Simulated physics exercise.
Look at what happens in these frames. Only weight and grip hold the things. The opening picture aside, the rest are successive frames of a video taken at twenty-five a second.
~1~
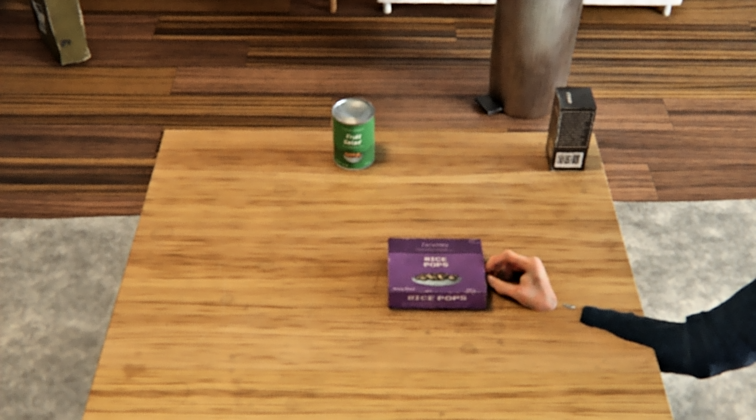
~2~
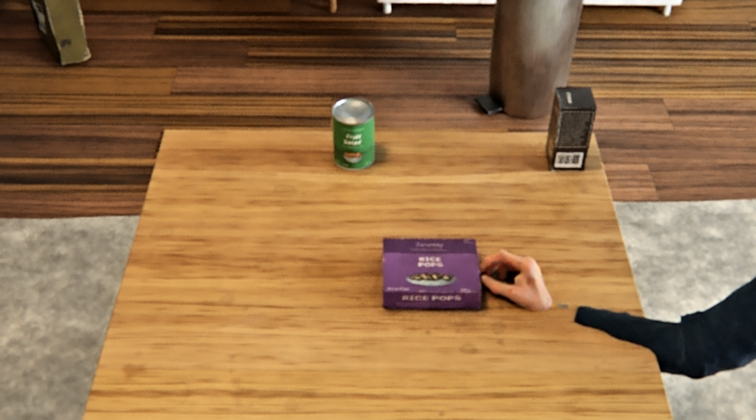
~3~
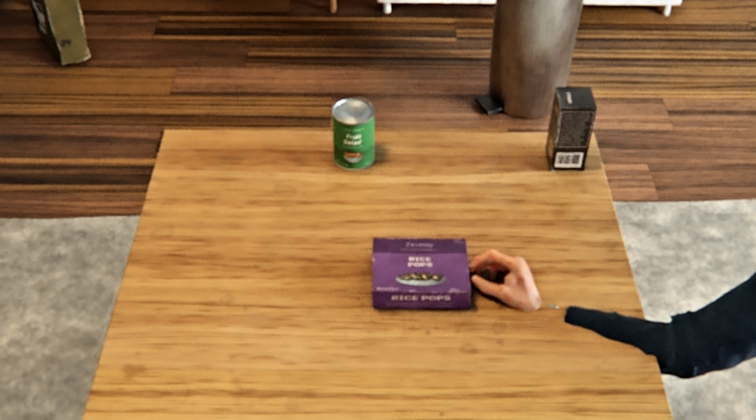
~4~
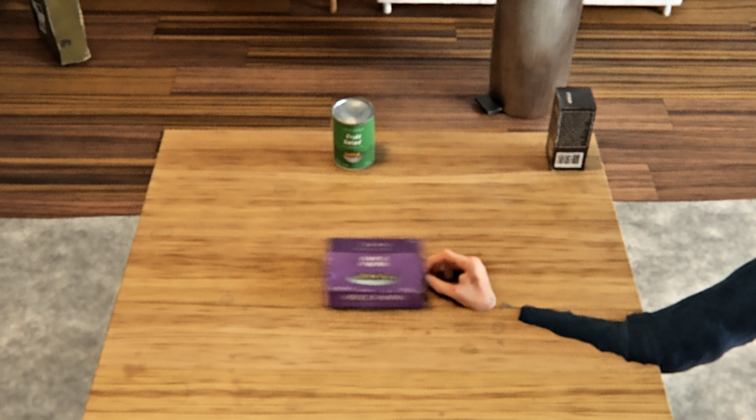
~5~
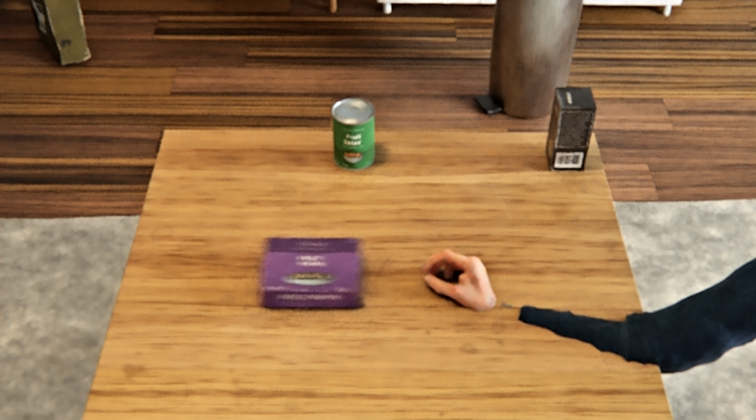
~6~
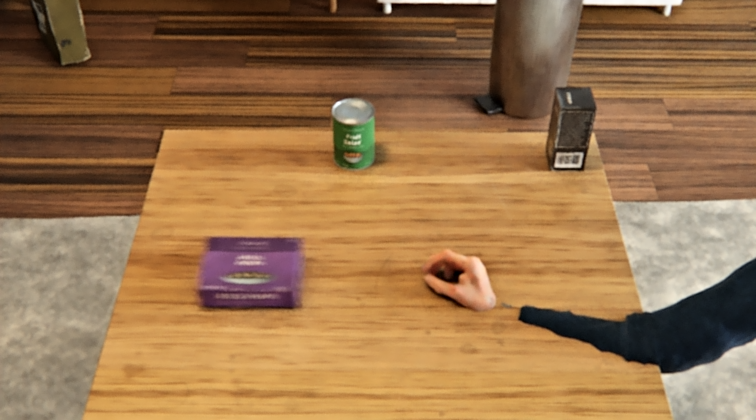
A purple box of rice pops slides left across a wooden table, seen from above and in front by a still camera, in a room with a dark plank floor and grey rugs. A hand in a dark sleeve pushes it from the right, near a green can and a black box standing at the back. The hand then stays in place while the purple box slides on alone, farther left.
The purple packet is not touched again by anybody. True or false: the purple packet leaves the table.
True.
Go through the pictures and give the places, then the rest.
In the first frame, under the hand; purple packet (436, 273).
In the second frame, under the hand; purple packet (430, 273).
In the third frame, under the hand; purple packet (420, 273).
In the fourth frame, purple packet (375, 272).
In the fifth frame, purple packet (312, 272) slid about its own width.
In the sixth frame, purple packet (252, 271) slid about its own width.
Then, 0.20 s after the last picture, purple packet now off the table.
Then, 0.40 s after the last picture, things are still on the move.
Then, 0.50 s after the last picture, as before.
By the end, off the table, purple packet.
